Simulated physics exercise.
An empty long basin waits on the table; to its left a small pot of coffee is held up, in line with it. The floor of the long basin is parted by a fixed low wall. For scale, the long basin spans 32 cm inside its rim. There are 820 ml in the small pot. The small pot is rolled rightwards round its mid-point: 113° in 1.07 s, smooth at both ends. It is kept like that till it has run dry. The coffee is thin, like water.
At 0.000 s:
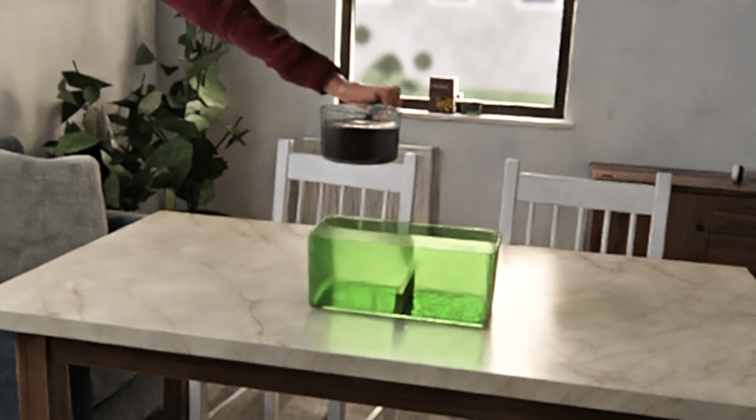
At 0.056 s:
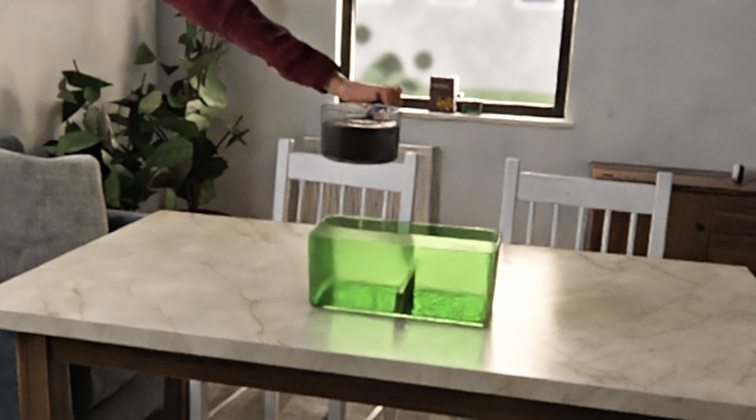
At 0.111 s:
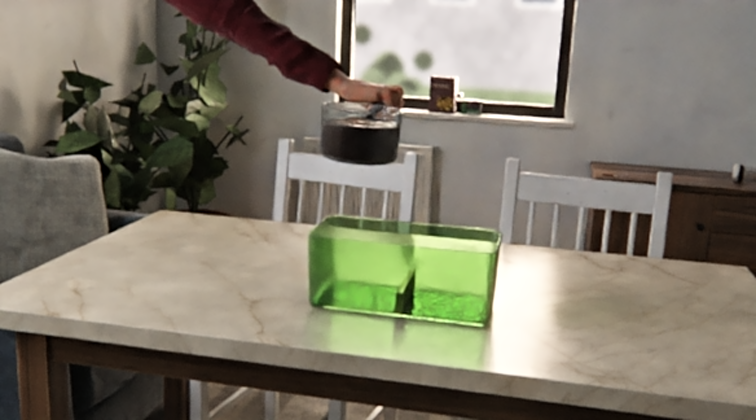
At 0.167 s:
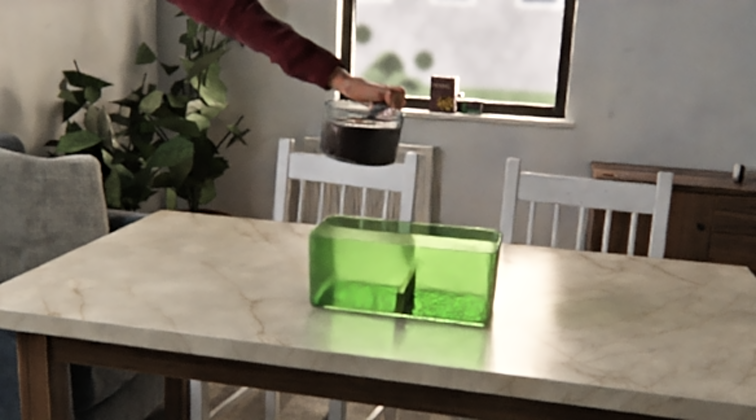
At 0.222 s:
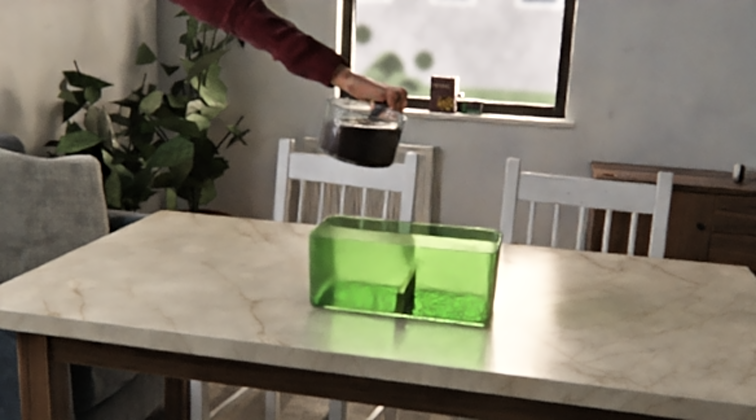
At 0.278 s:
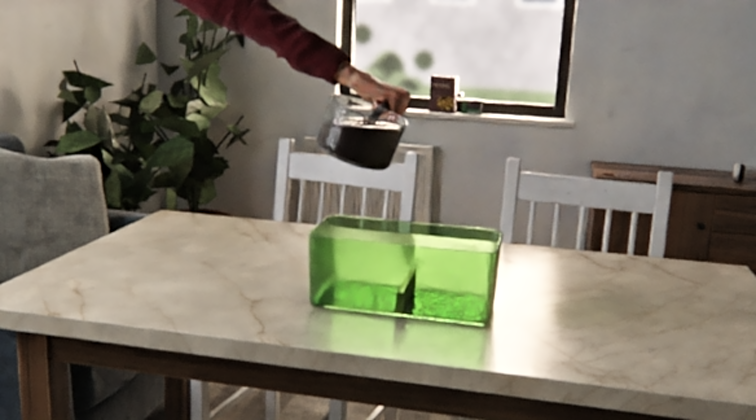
The clip opens on a hand in a dark red sleeve holding a small clear pot of dark coffee, level, above a long green see-through basin on a marble-topped table. The hand then slowly rolls the pot rightwards, until it leans at a modest slant, while the basin stays still.
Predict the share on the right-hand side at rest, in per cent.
Roughly 86 per cent is past the wall.
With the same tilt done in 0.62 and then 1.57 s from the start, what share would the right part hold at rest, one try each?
First 80, then 90 per cent.
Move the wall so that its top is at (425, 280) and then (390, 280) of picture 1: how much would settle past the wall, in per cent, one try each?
In turn about 65 and 90 per cent.
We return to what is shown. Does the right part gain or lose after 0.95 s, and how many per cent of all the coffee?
The share moves up, by some 16 per cent.
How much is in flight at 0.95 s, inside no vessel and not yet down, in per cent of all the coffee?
Some 14 per cent.
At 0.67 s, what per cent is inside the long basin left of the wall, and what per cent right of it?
Left about 0, right about 8.
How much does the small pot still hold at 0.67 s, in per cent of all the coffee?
Some 58 per cent.
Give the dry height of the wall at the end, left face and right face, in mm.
Left about 34 mm, right about 6 mm.
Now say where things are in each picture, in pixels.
Tilt 0°; pouring edge (400, 112); surface from (324, 121) to (398, 126); the long basin's rim runs from (318, 226) to (498, 244); the wall's top is at (406, 282), in the first picture.
Tilt 1°; pouring edge (401, 112); surface from (325, 120) to (399, 126), in the second picture.
Tilt 3°; pouring edge (401, 114); surface from (326, 120) to (399, 126), in the third picture.
Tilt 7°; pouring edge (403, 117); surface from (327, 120) to (401, 126), in the fourth picture.
Tilt 12°; pouring edge (404, 121); surface from (327, 121) to (402, 126), in the fifth picture.
Tilt 18°; pouring edge (405, 125); surface from (326, 120) to (403, 127), in the sixth picture.
By 0.67 s the tilt is 78° and 58 per cent is still to pour, 0 is left of the wall and 8 right of it.
By 0.95 s the tilt is 110° and 9 per cent is still to pour, 6 is left of the wall and 71 right of it.
By 1.25 s the tilt is 113° and 0 per cent is still to pour, 12 is left of the wall and 86 right of it.
By 1.57 s the tilt is 113° and 0 per cent is still to pour, 13 is left of the wall and 87 right of it.
At rest 13 per cent lies left of the wall, 86 right of it and 1 outside.
